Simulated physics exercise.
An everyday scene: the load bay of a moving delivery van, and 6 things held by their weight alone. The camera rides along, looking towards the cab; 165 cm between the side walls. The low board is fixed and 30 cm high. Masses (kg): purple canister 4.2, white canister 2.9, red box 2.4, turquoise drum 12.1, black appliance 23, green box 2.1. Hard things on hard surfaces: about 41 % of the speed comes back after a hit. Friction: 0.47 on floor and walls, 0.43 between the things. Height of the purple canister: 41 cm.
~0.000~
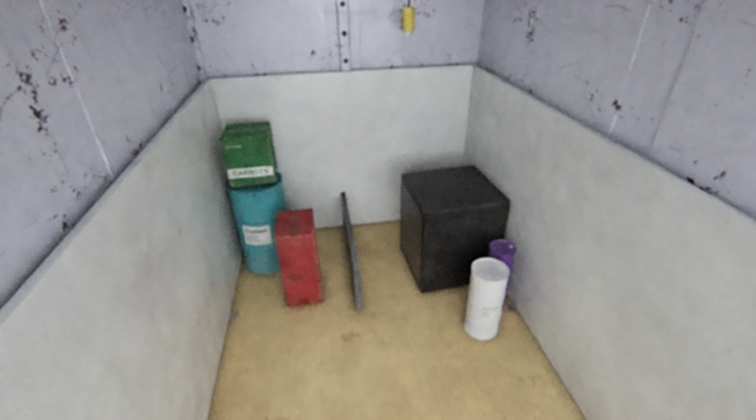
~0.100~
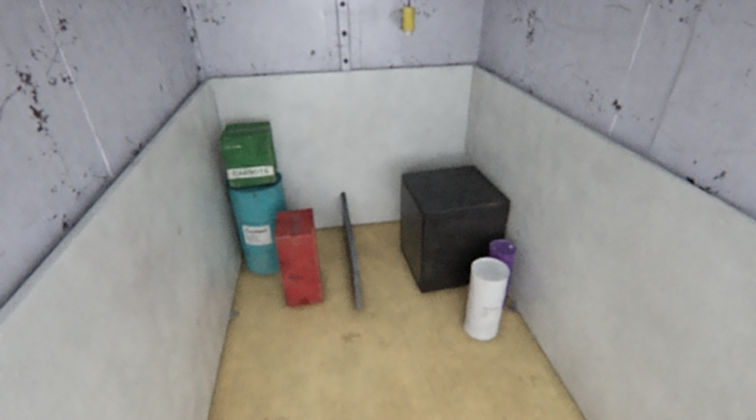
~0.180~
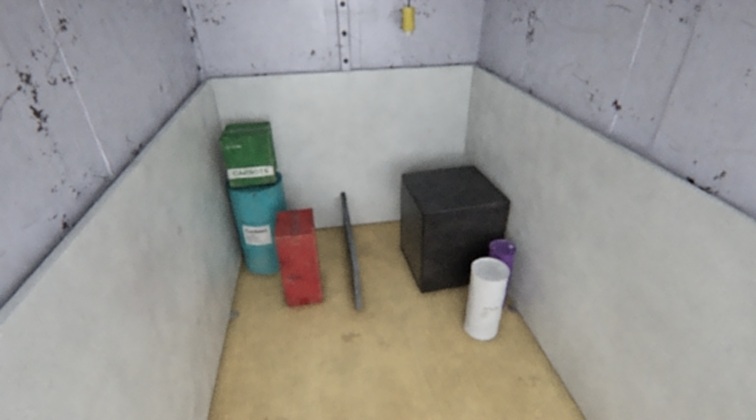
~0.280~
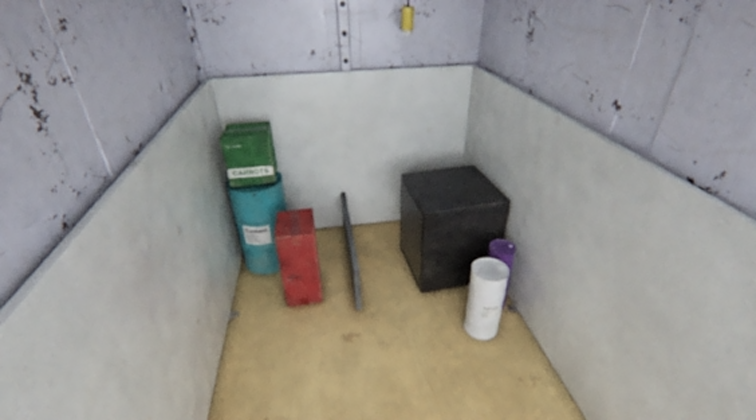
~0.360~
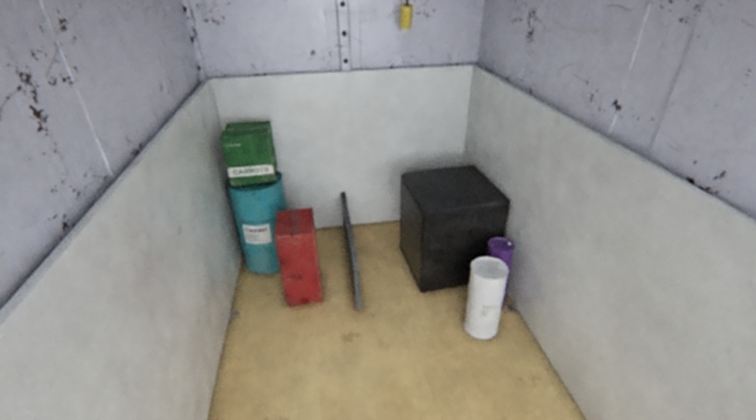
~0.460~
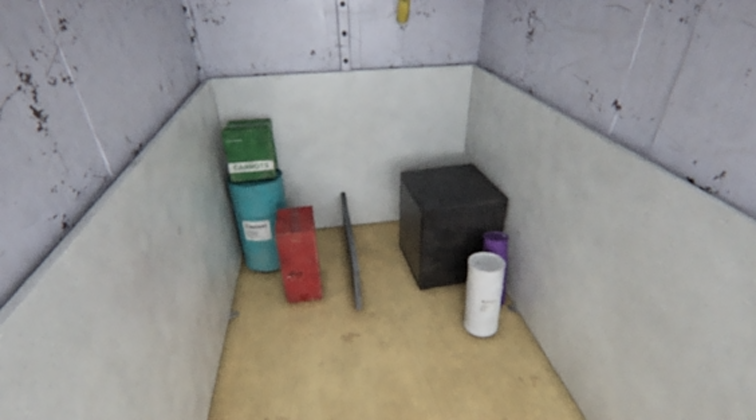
In this clip, a green box on a turquoise drum, a red box, a black appliance and two canisters stand almost still in a van's load bay, before a hanging yellow object shifts slightly and the white canister leans slightly.
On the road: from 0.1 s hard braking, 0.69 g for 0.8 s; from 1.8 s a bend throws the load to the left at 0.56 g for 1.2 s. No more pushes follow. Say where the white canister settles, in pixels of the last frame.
Look near (373, 277).
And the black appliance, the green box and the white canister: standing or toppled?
The black appliance is still upright; the green box is still upright; the white canister topples.
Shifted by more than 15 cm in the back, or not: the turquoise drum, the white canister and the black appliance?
The turquoise drum holds its spot; the white canister gets shifted; the black appliance gets shifted.
After 0.76 s, load feels 0.39 g forwards; white canister leaning 71° near (463, 271); purple canister leaning 58°; red box leaning 6°.
After 2.16 s, load feels 0.56 g left; white canister on its side near (406, 272); purple canister on its side; black appliance slid 33 cm.
At rest (3.6 s), tipped over in the back, purple canister and white canister; not toppled but over 15 cm from the start, red box and black appliance; the other 2 in place, give or take 15 cm. Seen from the same camera at the end, white canister near (373, 277).
